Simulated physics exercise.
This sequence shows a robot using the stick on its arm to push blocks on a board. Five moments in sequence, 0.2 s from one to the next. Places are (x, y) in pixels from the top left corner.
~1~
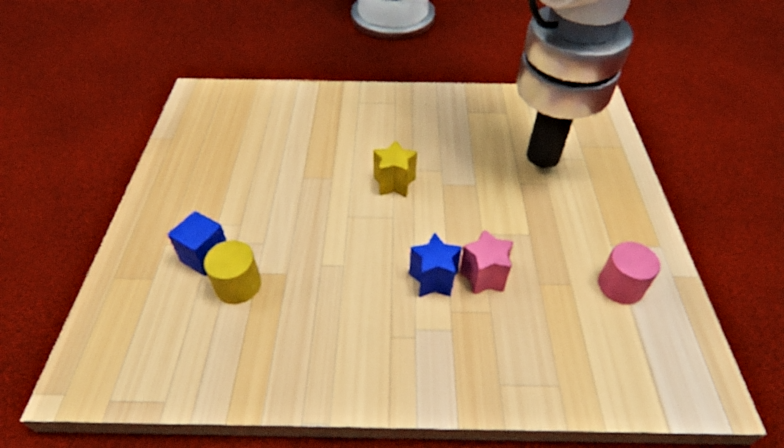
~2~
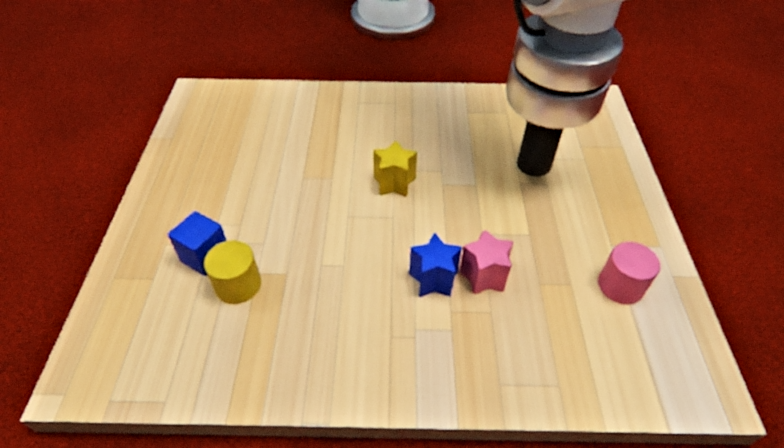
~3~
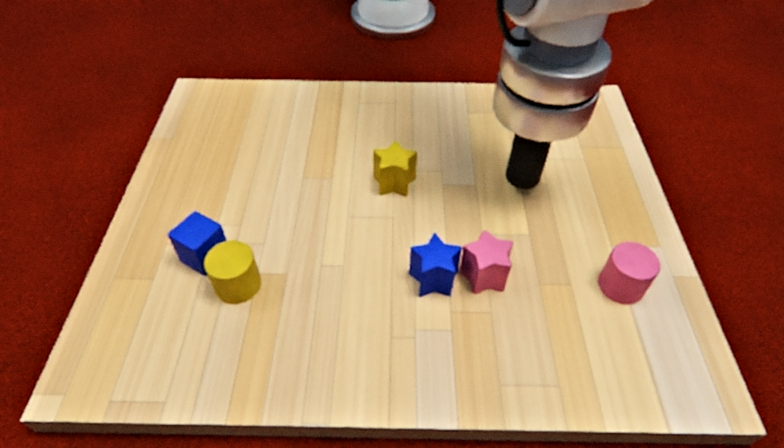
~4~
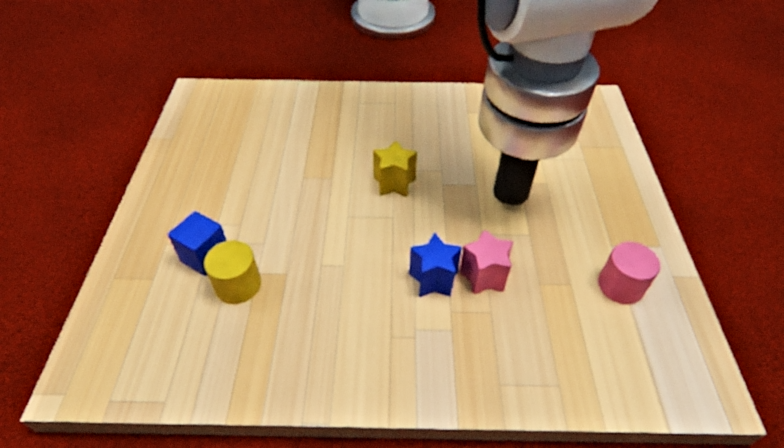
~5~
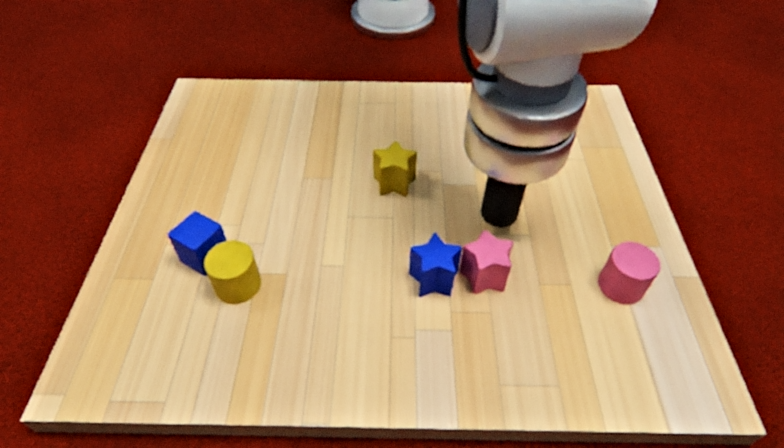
In the video, a robot arm with a black stick moves steadily down and slightly left over a wooden board, nearing the pink star block beside a blue star, while all the blocks stay still.
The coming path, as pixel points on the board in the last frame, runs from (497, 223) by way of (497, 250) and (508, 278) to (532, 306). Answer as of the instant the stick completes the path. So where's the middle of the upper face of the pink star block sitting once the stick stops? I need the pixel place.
The centre of its top will be at (490, 278).
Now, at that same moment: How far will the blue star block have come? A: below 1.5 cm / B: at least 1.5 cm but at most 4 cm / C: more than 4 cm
That would be A.
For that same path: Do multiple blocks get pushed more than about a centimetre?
No, that is not what happens.
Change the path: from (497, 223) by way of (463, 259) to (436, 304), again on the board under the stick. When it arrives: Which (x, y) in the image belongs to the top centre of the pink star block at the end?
It will likely be found at (487, 277).
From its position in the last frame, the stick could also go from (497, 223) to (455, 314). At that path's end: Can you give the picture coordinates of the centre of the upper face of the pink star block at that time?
Expect it around (479, 323).
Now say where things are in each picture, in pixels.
Stick's lower end at (543, 157); blue star block at (437, 253); pink star block at (491, 250), in the first frame.
Stick at (534, 165); blocks still, in the second frame.
Stick at (523, 177); blocks still, in the third frame.
Stick at (511, 193); blocks still, in the fourth frame.
Stick at (499, 214); blue star block at (437, 253); pink star block at (491, 250), in the fifth frame.
On the path given first. One third of the way, stick at (499, 242); nothing pushed yet.
Two thirds of the way, stick at (512, 271); pink star block at (489, 274), turned 20° clockwise.
At the end, stick at (535, 297); blue star block still; pink star block at (490, 278), turned 40° clockwise.
